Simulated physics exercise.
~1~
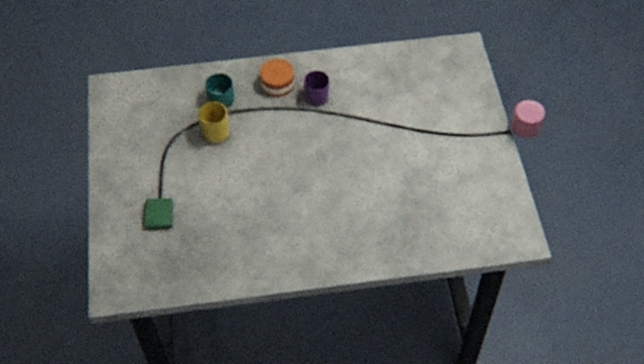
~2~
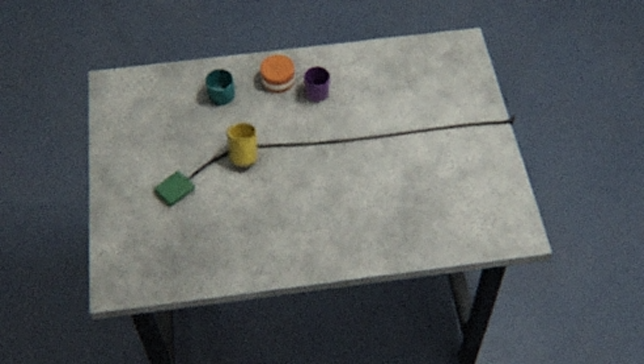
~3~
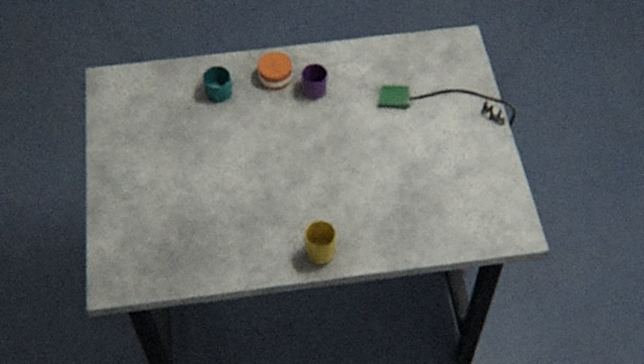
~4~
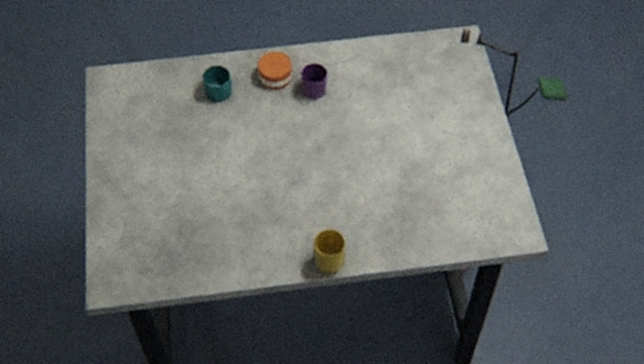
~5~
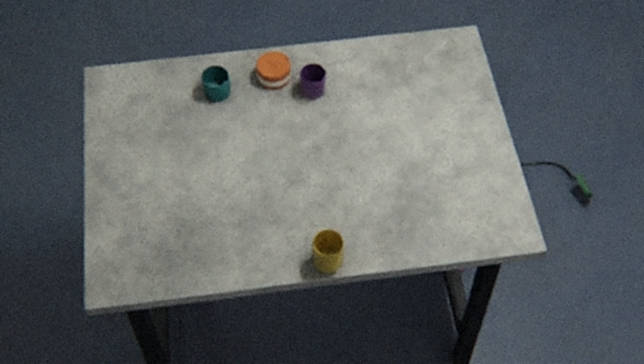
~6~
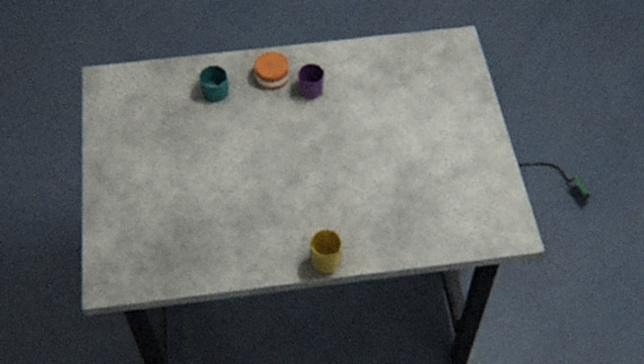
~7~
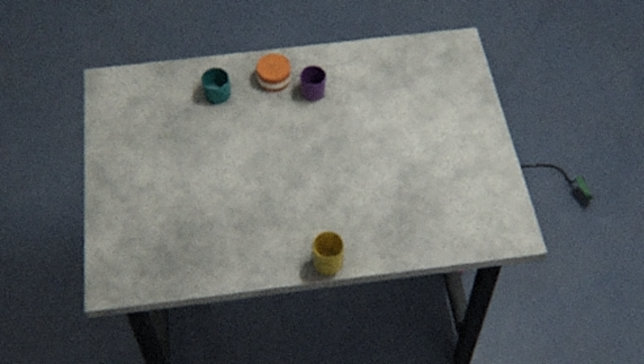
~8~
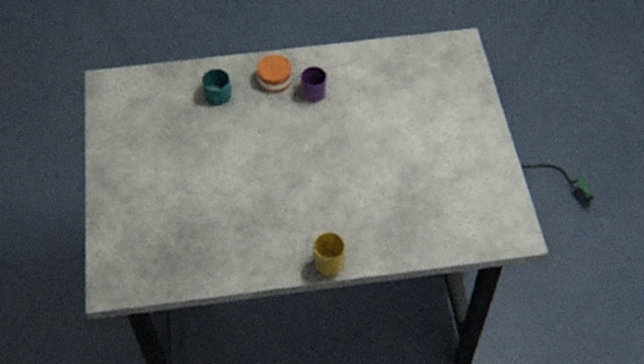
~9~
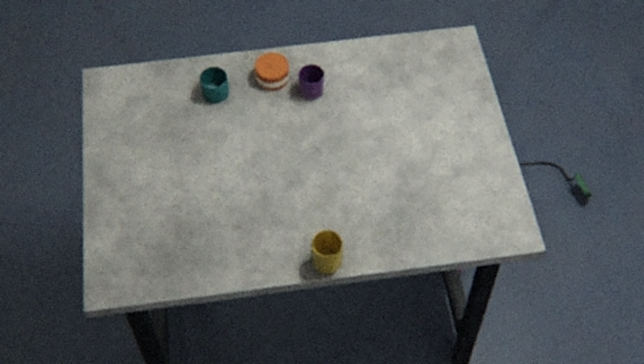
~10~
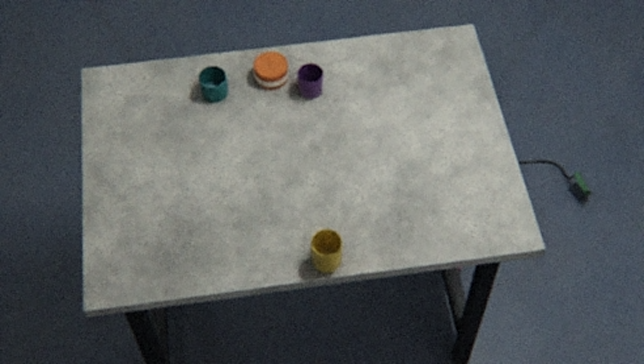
A cable drags a green phone off the table's right edge, shoving the yellow mug forward.
